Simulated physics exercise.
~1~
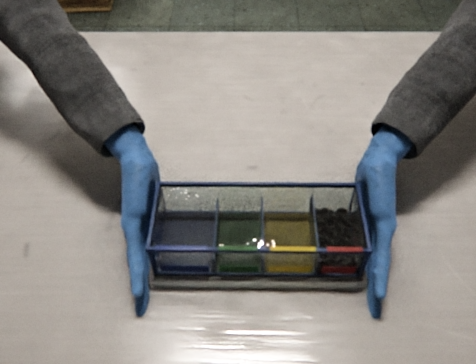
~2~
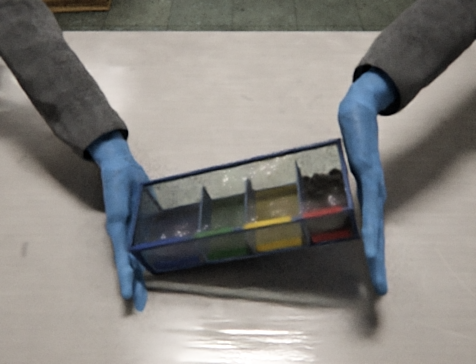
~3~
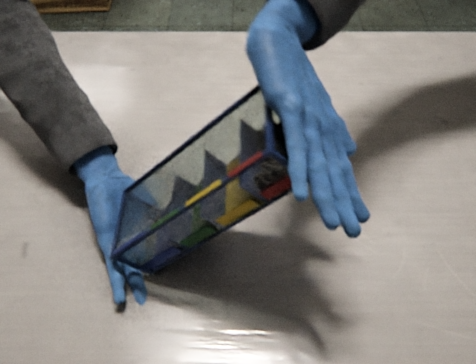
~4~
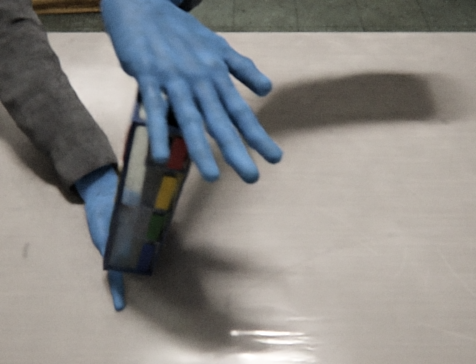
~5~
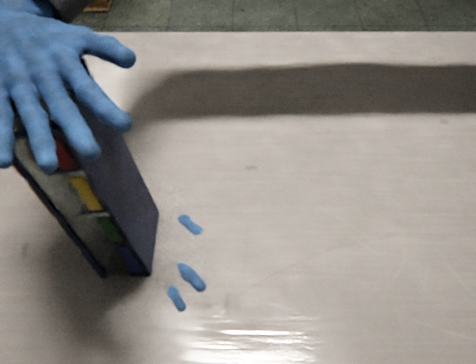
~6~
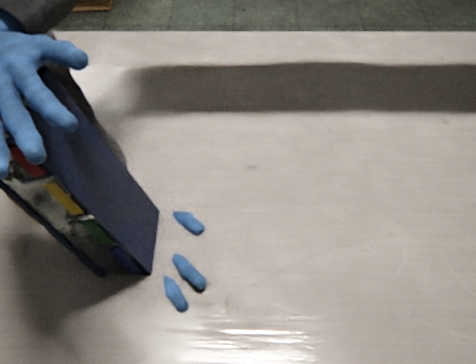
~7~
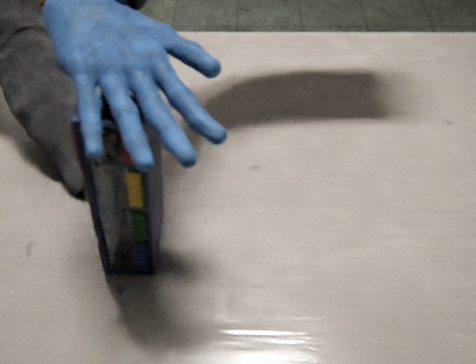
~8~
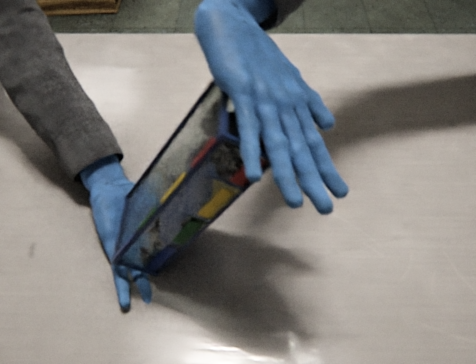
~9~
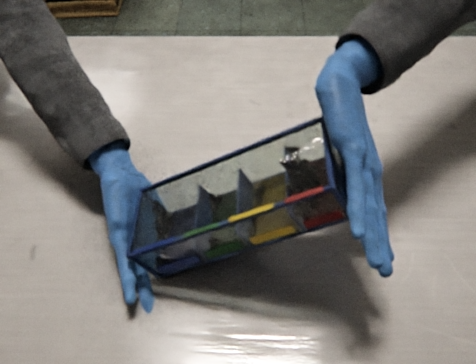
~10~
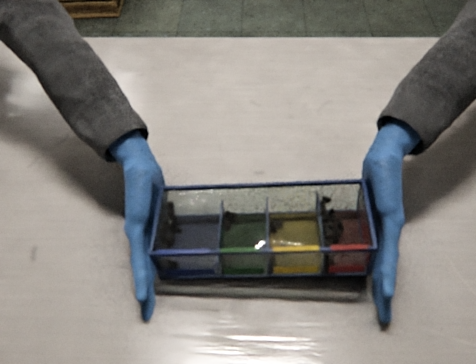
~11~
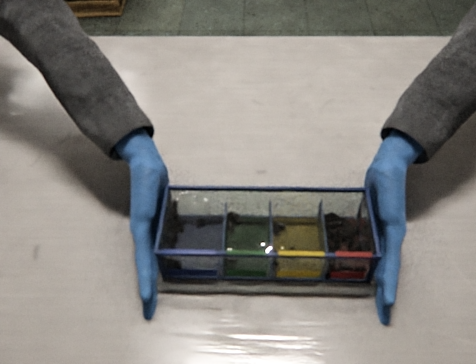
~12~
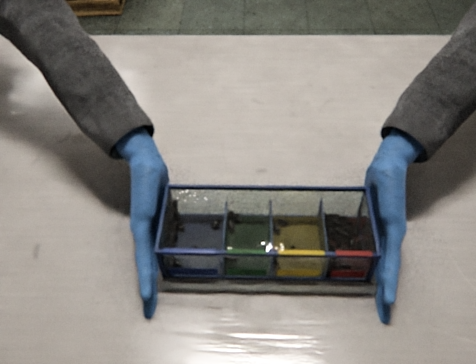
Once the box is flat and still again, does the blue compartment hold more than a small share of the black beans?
Yes, the blue compartment ends up with a fair share of the beans, and the red one holds the most. Only a few are left in the green and yellow compartments.
Two blue-gloved hands in dark grey sleeves hold a clear, lidded box by its ends on a pale tabletop, seen from above and in front by a slightly swaying camera. Its four compartments run blue, green, yellow and red from left to right, with a pile of black beans in the red one. The right hand lifts that end, pivoting the box on its lower left corner until it stands upright and leans past vertical to the left. The hands then swing it back down flat. Most beans end up in red, some in blue, few in green and yellow.
